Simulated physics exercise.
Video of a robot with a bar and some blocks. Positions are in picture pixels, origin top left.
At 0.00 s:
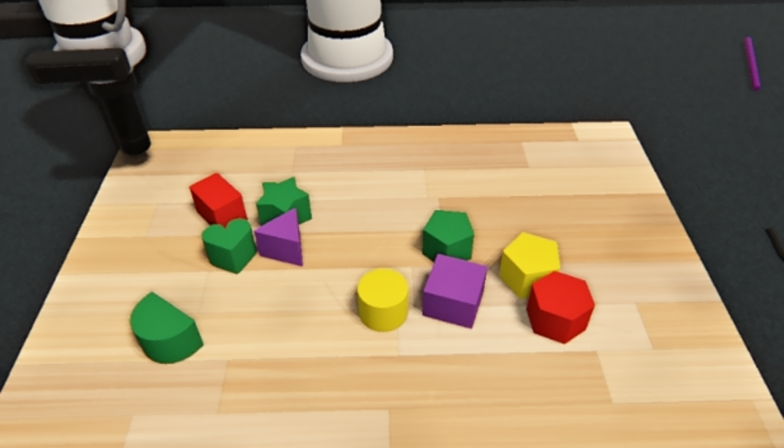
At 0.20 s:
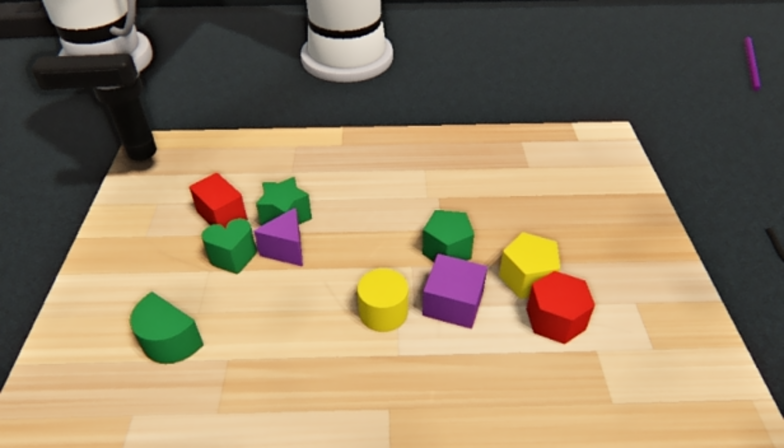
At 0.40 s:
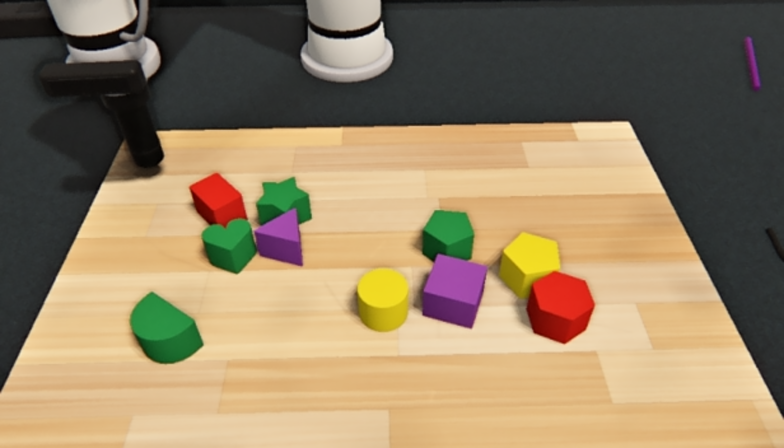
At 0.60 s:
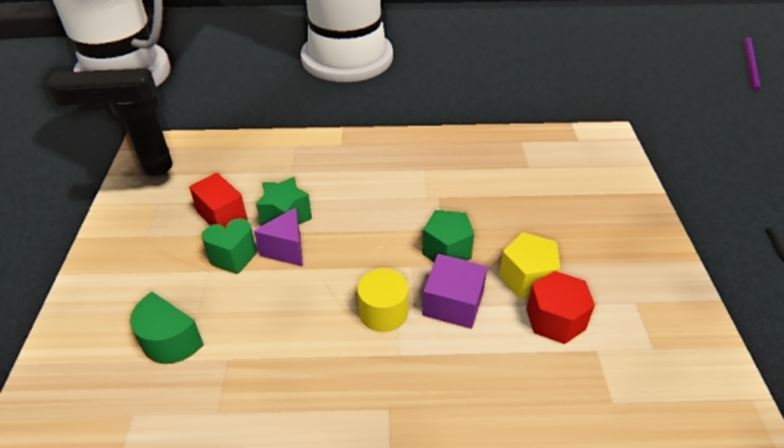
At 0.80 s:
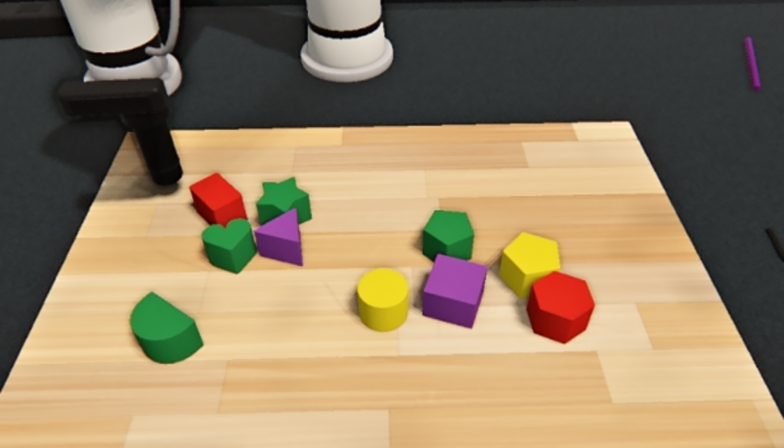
A black robot bar moves slightly right and down toward the red block among still blocks.
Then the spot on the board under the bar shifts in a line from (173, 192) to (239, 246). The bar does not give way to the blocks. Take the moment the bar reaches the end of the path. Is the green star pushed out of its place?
Going by the path, yes.
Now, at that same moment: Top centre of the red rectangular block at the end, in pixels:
My estimate: (275, 212).
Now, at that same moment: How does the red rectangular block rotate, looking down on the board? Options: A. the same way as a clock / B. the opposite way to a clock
Answer: B.
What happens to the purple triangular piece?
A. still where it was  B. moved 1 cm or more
I'll go with B - moved 1 cm or more.
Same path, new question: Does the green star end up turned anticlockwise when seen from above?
I expect so.
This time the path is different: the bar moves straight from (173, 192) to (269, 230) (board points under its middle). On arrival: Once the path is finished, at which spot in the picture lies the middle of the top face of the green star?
My best guess is (308, 196).
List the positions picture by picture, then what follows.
The first frame shows bar tip (137, 147); block tops, red rectangular block (215, 190); green heart block (227, 233); green star (281, 193); purple triangular piece (282, 226).
The second frame shows bar (143, 153); blocks unchanged.
The third frame shows bar (150, 160); blocks unchanged.
The fourth frame shows bar (158, 168); blocks unchanged.
The fifth frame shows bar (168, 177); red rectangular block (215, 190); green heart block (227, 233); green star (281, 193); purple triangular piece (282, 226).
On the path given first. One third of the way, bar (188, 194); red rectangular block (224, 193).
Two thirds of the way, bar (210, 212); red rectangular block (250, 202), turned 40° anticlockwise; green star (297, 191), turned 15° anticlockwise.
At the end, bar (235, 231); red rectangular block (275, 212), turned 65° anticlockwise; green heart block (231, 244); green star (312, 189), turned 40° anticlockwise; purple triangular piece (293, 230), turned 20° clockwise.
